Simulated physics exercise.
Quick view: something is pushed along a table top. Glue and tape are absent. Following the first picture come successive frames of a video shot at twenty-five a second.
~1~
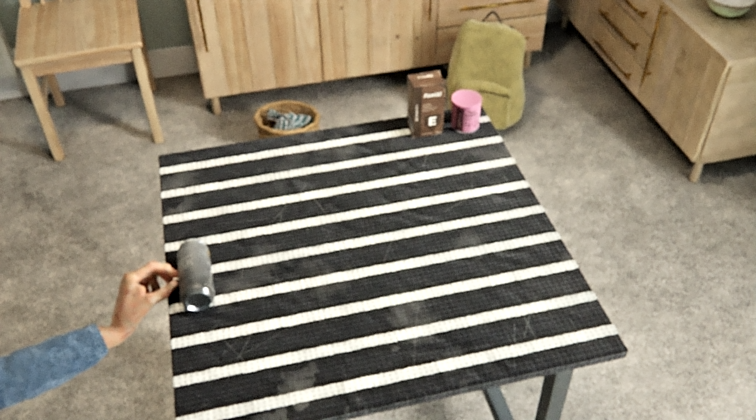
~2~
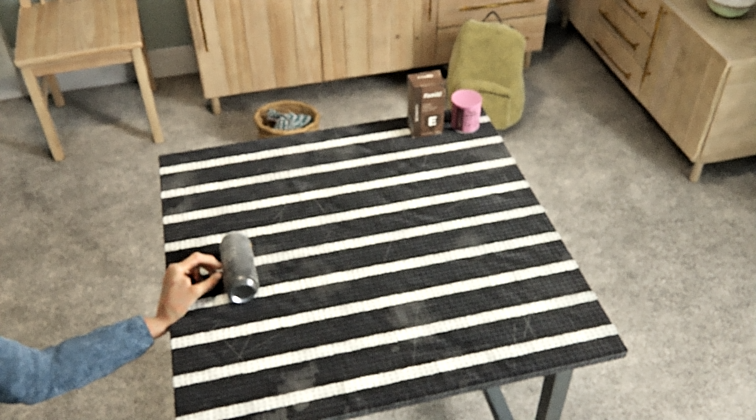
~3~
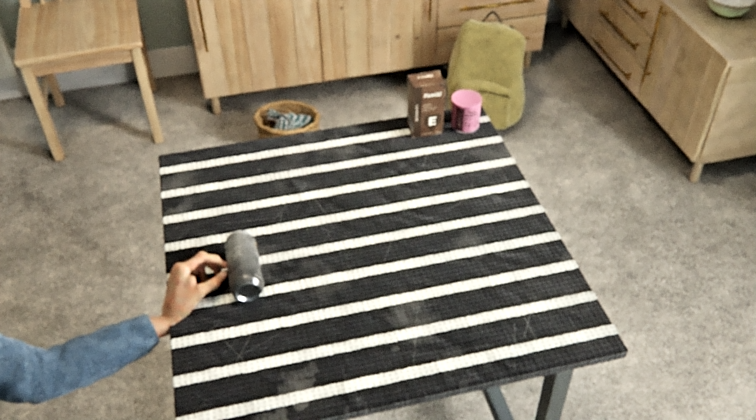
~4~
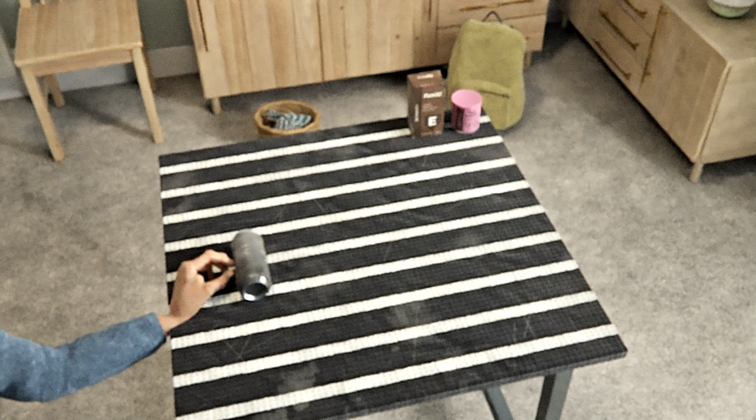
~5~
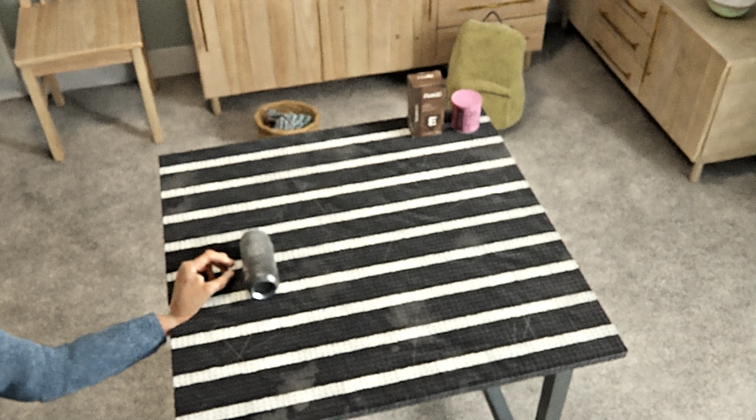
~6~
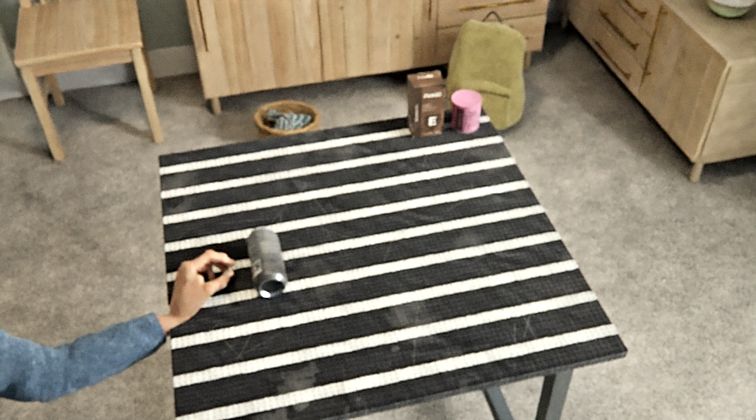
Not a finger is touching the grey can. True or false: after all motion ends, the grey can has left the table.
False.
Then, 0.10 s later than the last frame, grey can moved about its own width near (284, 258).
Then, 0.30 s later than the last frame, grey can moved well along near (313, 253).
Then, 0.60 s later than the last frame, grey can moved well along near (340, 248).
When it is over, moved from the start, grey can. End places, in pixels of the last picture, grey can near (350, 246).
